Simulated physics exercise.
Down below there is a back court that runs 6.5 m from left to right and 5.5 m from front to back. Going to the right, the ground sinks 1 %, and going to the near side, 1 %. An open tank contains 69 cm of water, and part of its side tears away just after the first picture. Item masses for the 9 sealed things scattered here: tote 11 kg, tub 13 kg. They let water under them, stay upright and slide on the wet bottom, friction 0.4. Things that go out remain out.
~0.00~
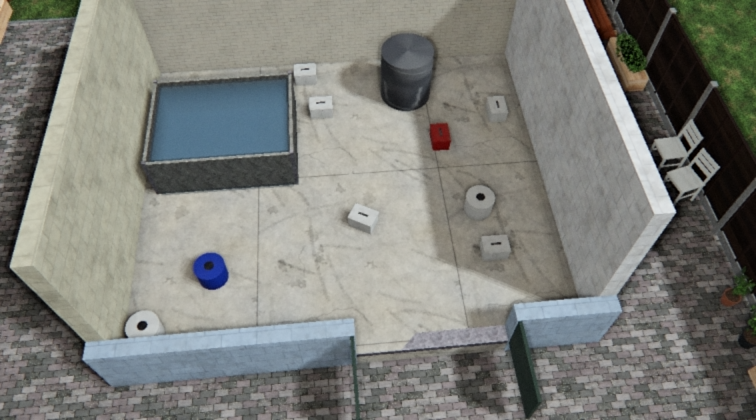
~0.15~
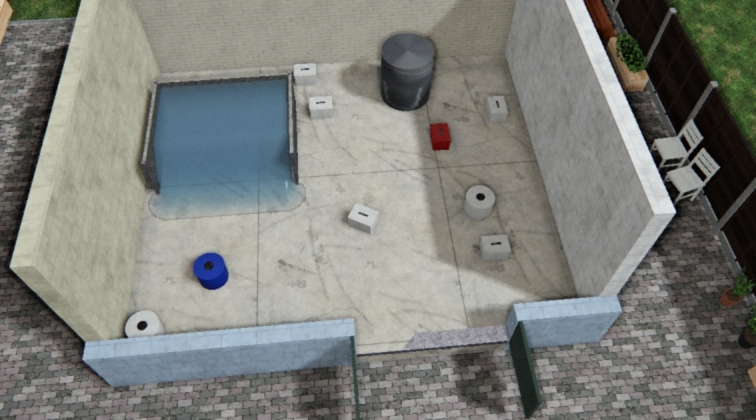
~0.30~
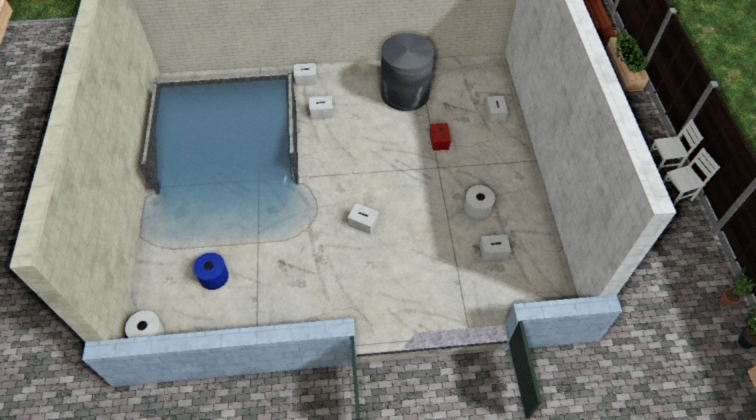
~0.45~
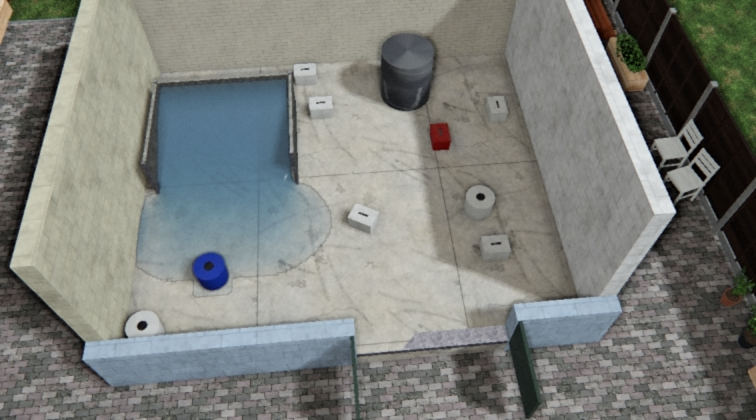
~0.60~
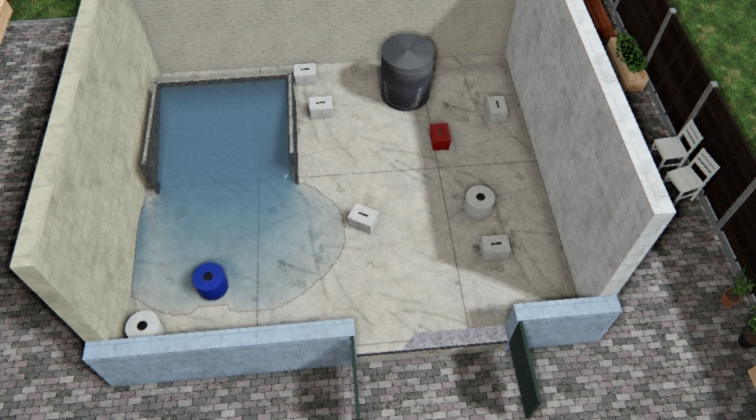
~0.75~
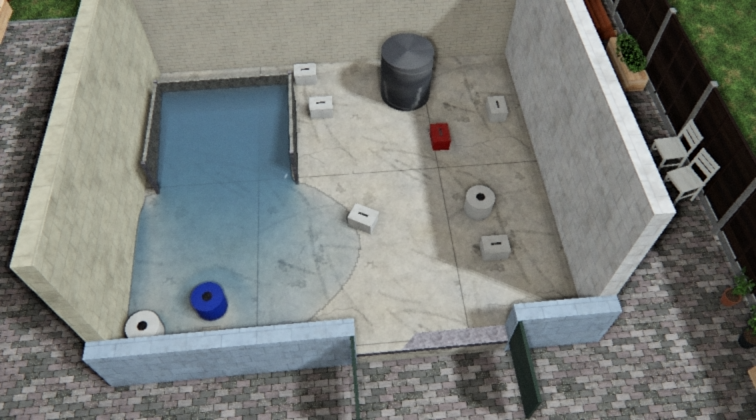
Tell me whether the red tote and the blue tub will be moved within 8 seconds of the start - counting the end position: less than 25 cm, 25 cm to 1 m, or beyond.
Result: Red tote: Almost still; blue tub: Swept away.
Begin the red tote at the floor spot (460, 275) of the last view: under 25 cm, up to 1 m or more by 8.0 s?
I'd say it lands far off.
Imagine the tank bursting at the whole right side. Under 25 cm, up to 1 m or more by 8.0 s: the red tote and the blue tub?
First the red tote: It is carried a long way; as for the blue tub, it holds steady.
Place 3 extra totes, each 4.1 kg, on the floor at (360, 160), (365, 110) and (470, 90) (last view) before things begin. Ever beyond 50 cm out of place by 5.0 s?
In the order listed: Across the line; behind the line; behind the line.
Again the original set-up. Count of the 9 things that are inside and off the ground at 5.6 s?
Then: 2.
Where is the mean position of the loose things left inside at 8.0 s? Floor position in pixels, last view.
Centred roughly on (412, 128).
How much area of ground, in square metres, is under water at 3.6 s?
Somewhere around 21 m2, roughly.
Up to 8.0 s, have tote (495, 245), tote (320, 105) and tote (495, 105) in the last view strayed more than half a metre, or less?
First one went too far, second one stayed inside, third one went too far.
After 1.6 s the red tote is near (440, 132), 0.0 m from its start, aground; the blue tub is near (201, 304), 0.7 m from its start, afloat; 0 of 9 are out; 2 afloat.
After 3.6 s the red tote is near (440, 132), 0.0 m from its start, aground; the blue tub is near (344, 201), 2.2 m from its start, aground; 0 of 9 are out; 1 afloat.
After 5.6 s the red tote is near (440, 132), 0.0 m from its start, aground; the blue tub is near (388, 144), 3.5 m from its start, aground; 0 of 9 are out; 2 afloat.
After 8.0 s the red tote is near (440, 132), 0.0 m from its start, aground; the blue tub is near (388, 144), 3.5 m from its start, aground; 0 of 9 are out; 2 afloat.
